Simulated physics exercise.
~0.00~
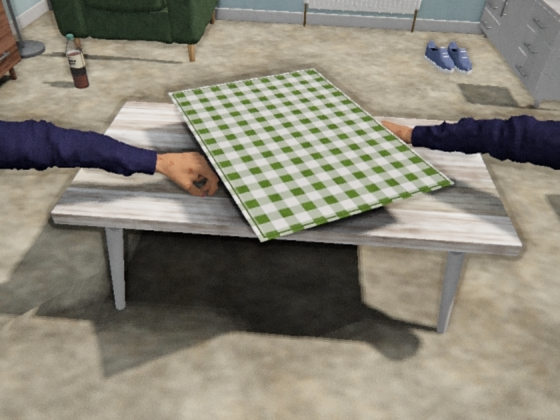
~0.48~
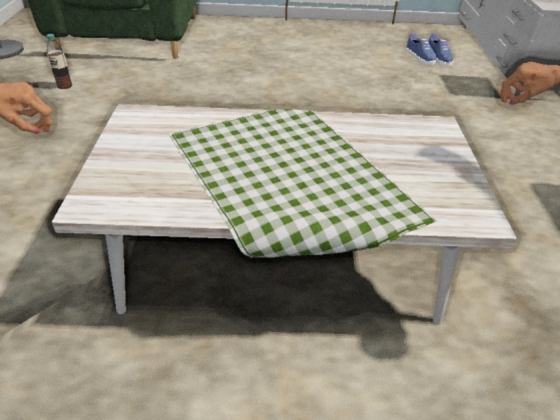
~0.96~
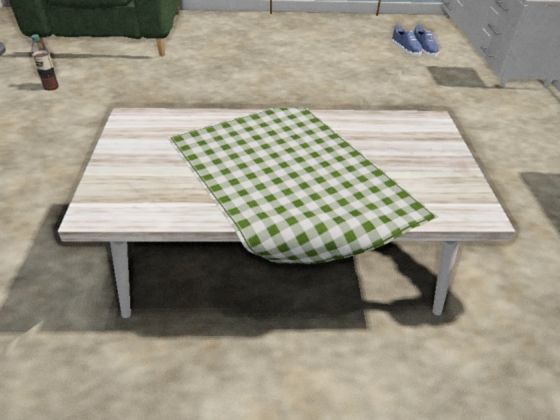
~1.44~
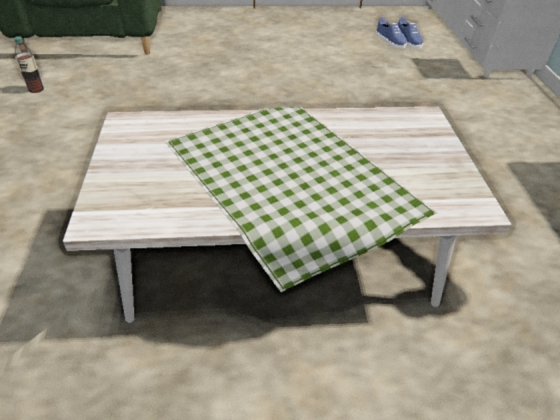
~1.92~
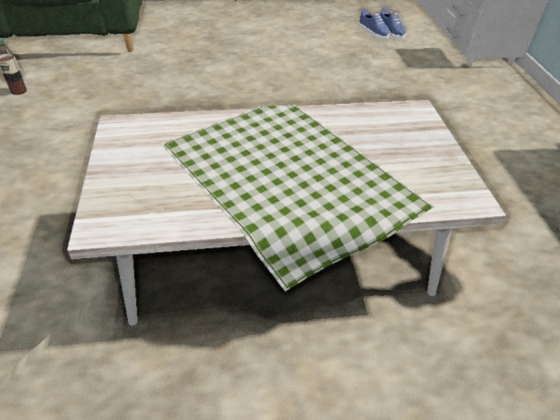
We see two hands release a green and white checkered cloth above a pale wooden table and withdraw to either side. The cloth settles, its front corner drooping over the near edge, and it stays on the table as the view drifts slightly sideways.
